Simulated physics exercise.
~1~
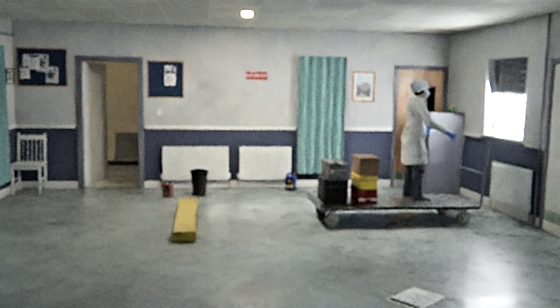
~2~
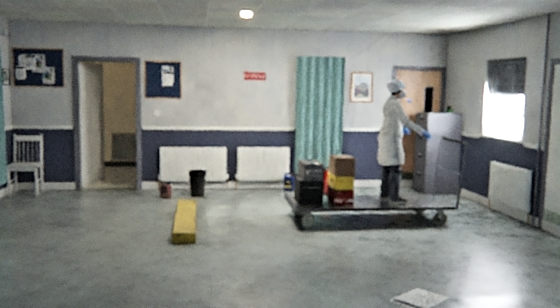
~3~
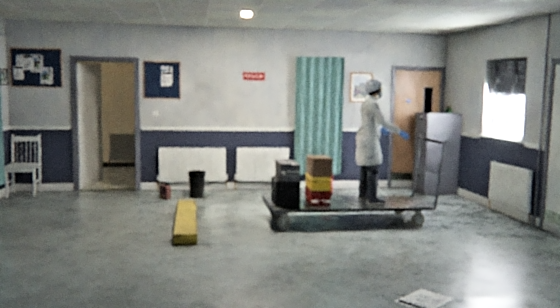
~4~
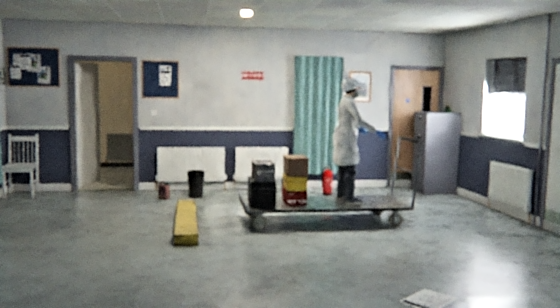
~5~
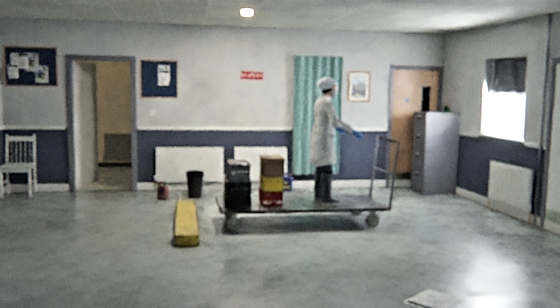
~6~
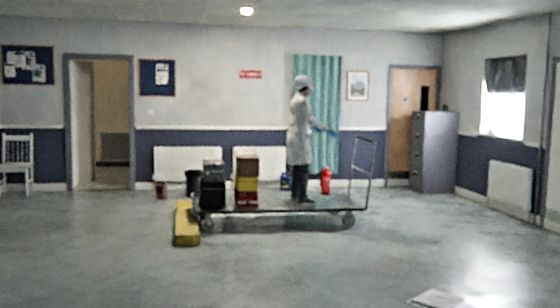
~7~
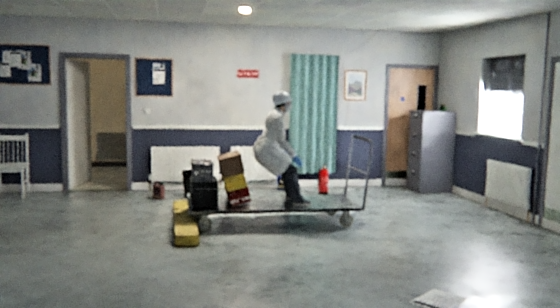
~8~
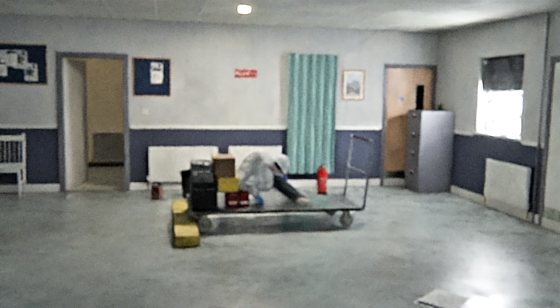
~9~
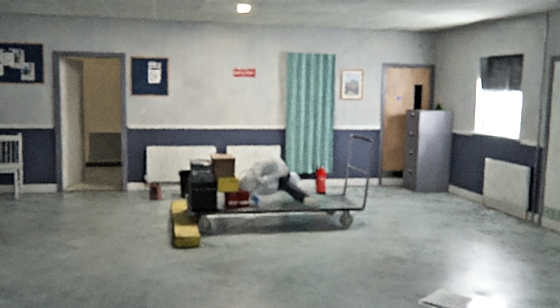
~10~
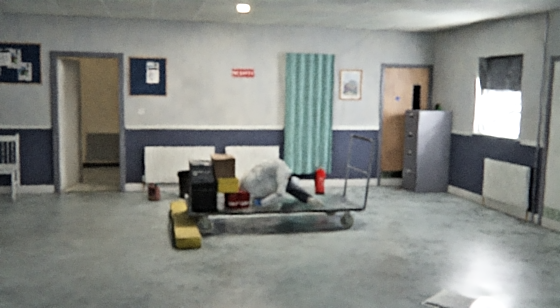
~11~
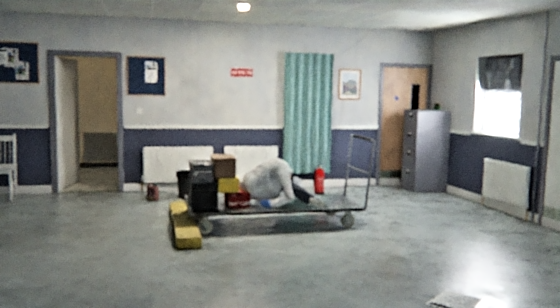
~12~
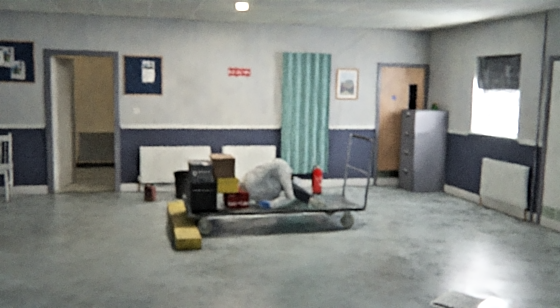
The clip shows a worker in white standing on a platform trolley with stacked boxes as it rolls left across a room and stops at a low yellow step; the boxes shift and tilt, the worker crumples onto the deck, and everything stays aboard.
